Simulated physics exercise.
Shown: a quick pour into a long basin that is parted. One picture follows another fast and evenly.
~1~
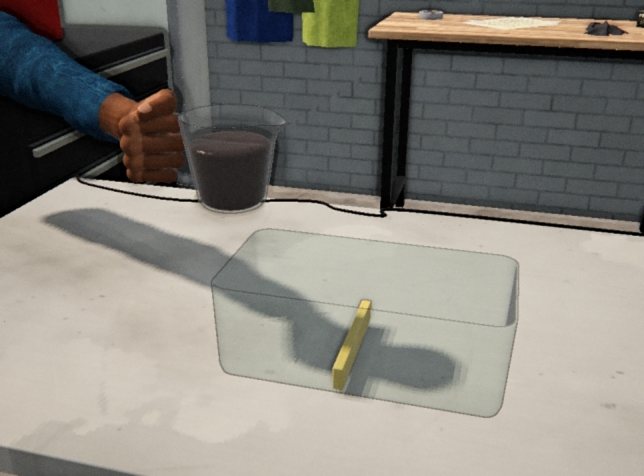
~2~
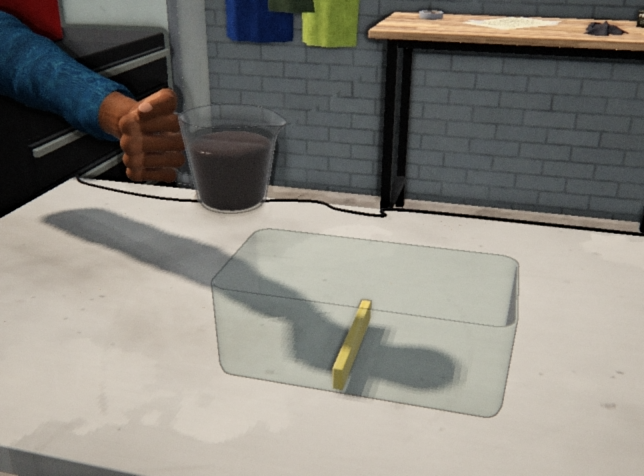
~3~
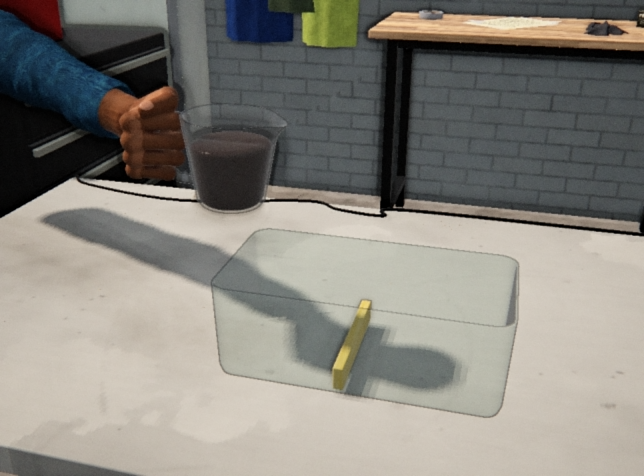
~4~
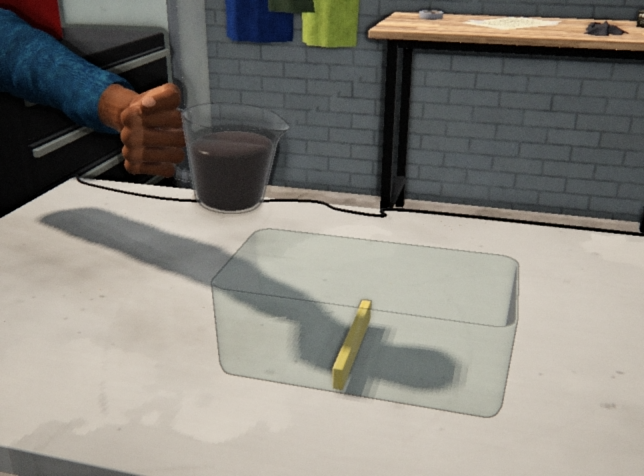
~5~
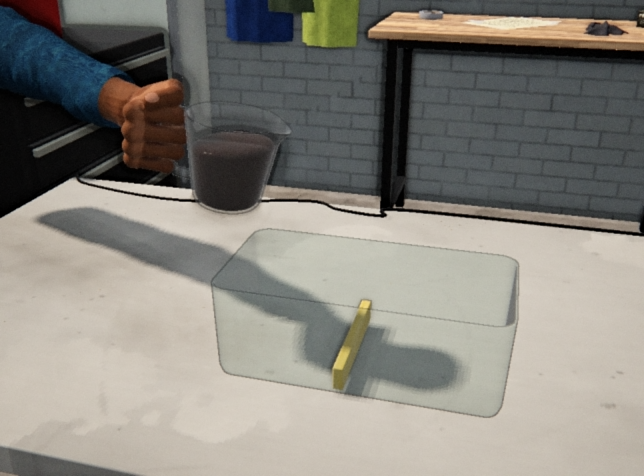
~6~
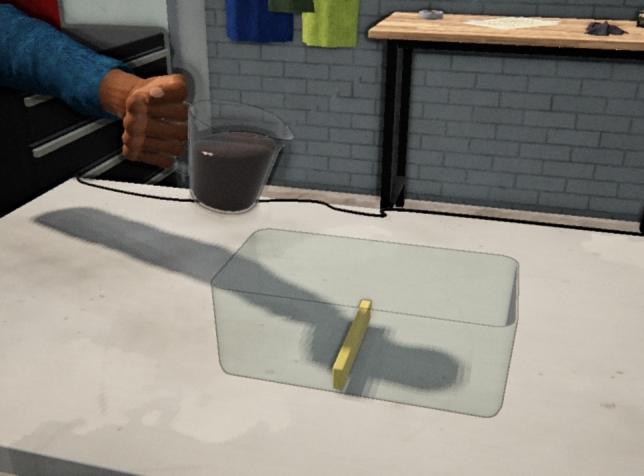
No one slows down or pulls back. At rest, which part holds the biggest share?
The left bay will be the one that fills most.
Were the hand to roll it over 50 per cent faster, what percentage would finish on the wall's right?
I'd put it at some 10 percent.
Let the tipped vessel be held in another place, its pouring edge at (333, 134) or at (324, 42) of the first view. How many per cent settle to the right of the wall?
80 % and 85 %.
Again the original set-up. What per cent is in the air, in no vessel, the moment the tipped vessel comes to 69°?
Share: Approx. 15 %.
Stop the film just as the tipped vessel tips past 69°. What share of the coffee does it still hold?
About 80 %.
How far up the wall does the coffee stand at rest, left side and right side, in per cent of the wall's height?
The left reads 50 in a hundred and the right 0 in a hundred.
A moment on, the tilt is 69° and 78 per cent is still to pour, 5 is left of the wall and 0 right of it.
Next, the tilt is 104° and 11 per cent is still to pour, 74 is left of the wall and 4 right of it.
Then the tilt is 112° and 0 per cent is still to pour, 91 is left of the wall and 8 right of it.
Later the tilt is 112° and 0 per cent is still to pour, 89 is left of the wall and 10 right of it.
Finally, 89 per cent lies left of the wall, 10 right of it and 1 outside.
